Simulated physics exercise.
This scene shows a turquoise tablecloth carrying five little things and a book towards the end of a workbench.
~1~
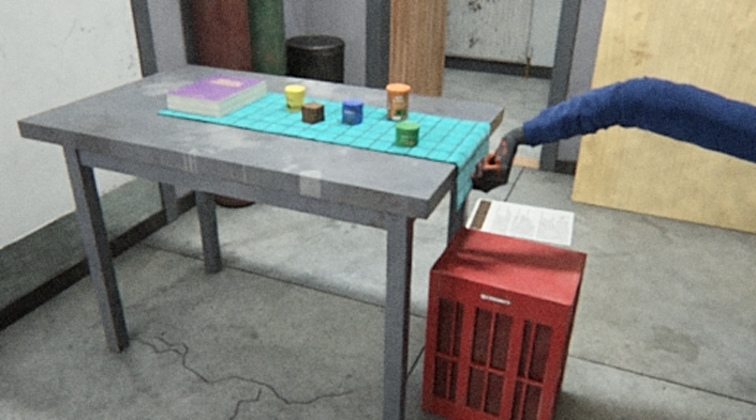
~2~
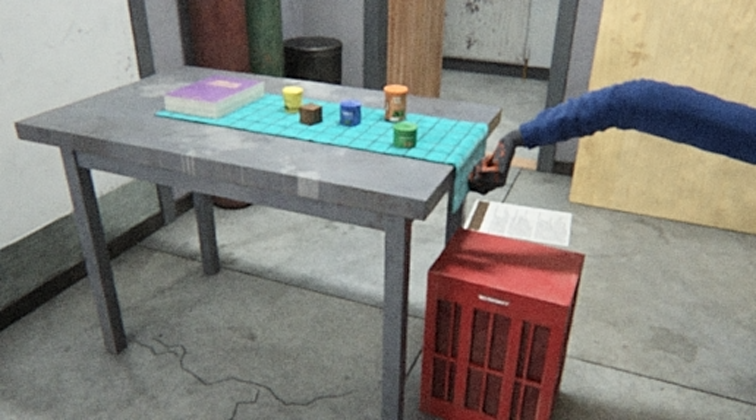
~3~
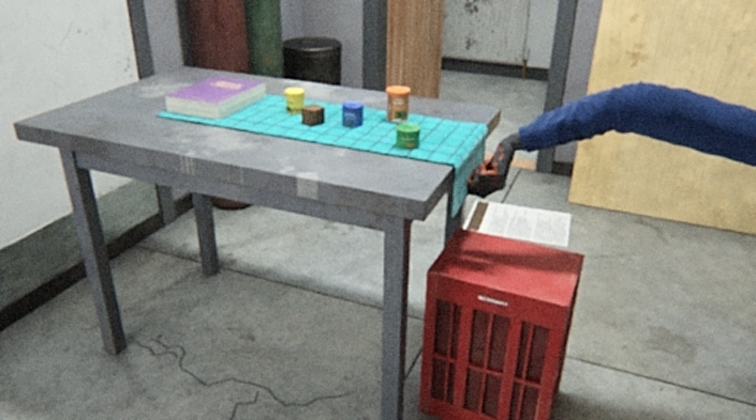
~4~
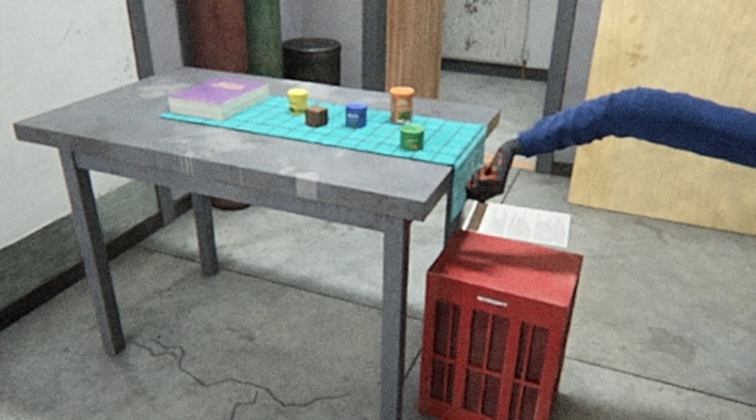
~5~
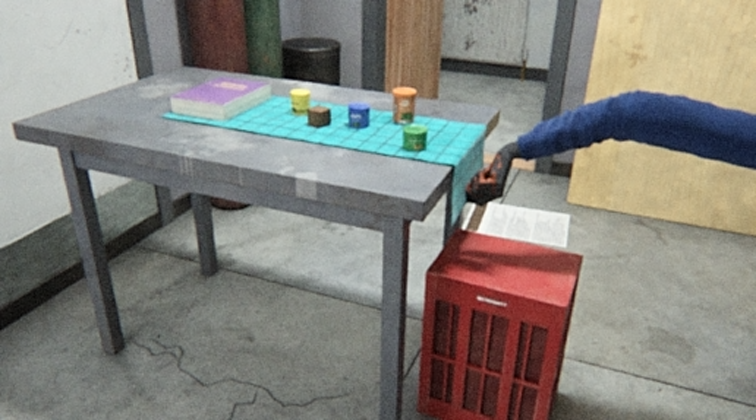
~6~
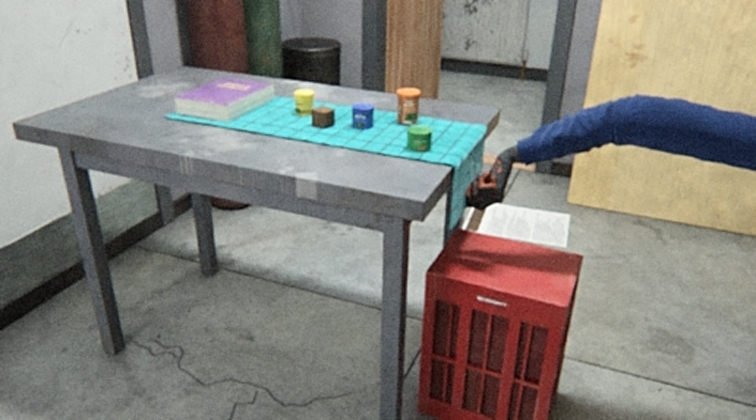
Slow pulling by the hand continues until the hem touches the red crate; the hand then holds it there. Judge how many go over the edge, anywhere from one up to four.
What comes down is a single thing.
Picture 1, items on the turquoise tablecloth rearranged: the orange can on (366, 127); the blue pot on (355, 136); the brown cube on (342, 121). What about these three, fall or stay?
So the orange can stays aboard, the blue pot stays aboard, and the brown cube stays aboard.
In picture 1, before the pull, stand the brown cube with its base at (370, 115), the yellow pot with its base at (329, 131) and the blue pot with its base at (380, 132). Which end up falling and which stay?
Note: Brown cube kept on top; yellow pot kept on top; blue pot kept on top.
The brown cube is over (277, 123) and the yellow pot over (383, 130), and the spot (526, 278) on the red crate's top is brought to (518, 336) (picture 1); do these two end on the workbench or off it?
The brown cube stays aboard, and the yellow pot does not stay aboard.
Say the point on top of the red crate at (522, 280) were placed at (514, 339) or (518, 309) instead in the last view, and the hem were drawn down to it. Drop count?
Counts: 3 / 2.
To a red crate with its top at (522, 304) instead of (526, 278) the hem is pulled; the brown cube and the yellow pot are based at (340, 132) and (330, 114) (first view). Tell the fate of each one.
As for the brown cube, it stays in place; as for the yellow pot, it stays in place.
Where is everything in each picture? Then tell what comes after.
Hem (455, 214); green pot (408, 125); orange can (398, 87); blue pot (353, 102); brown cube (313, 104); yellow pot (295, 88); top of the crate (526, 279), in the first picture.
Hem (451, 215); green pot (405, 126), in the second picture.
Hem (452, 219); orange can (399, 90), in the third picture.
Hem (449, 224); blue pot (356, 105); top of the crate (523, 280), in the fourth picture.
Hem (450, 227); brown cube (319, 108), in the fifth picture.
Hem (449, 231); green pot (420, 129); orange can (409, 91); blue pot (363, 106); brown cube (323, 109); yellow pot (304, 92), in the sixth picture.
Soon after, hem near (466, 222); all still up.
After that, hem near (465, 241); all still up.
And then, hem on the crate; green pot gone.
In the end, hem on the crate; green pot gone. The answer is one.
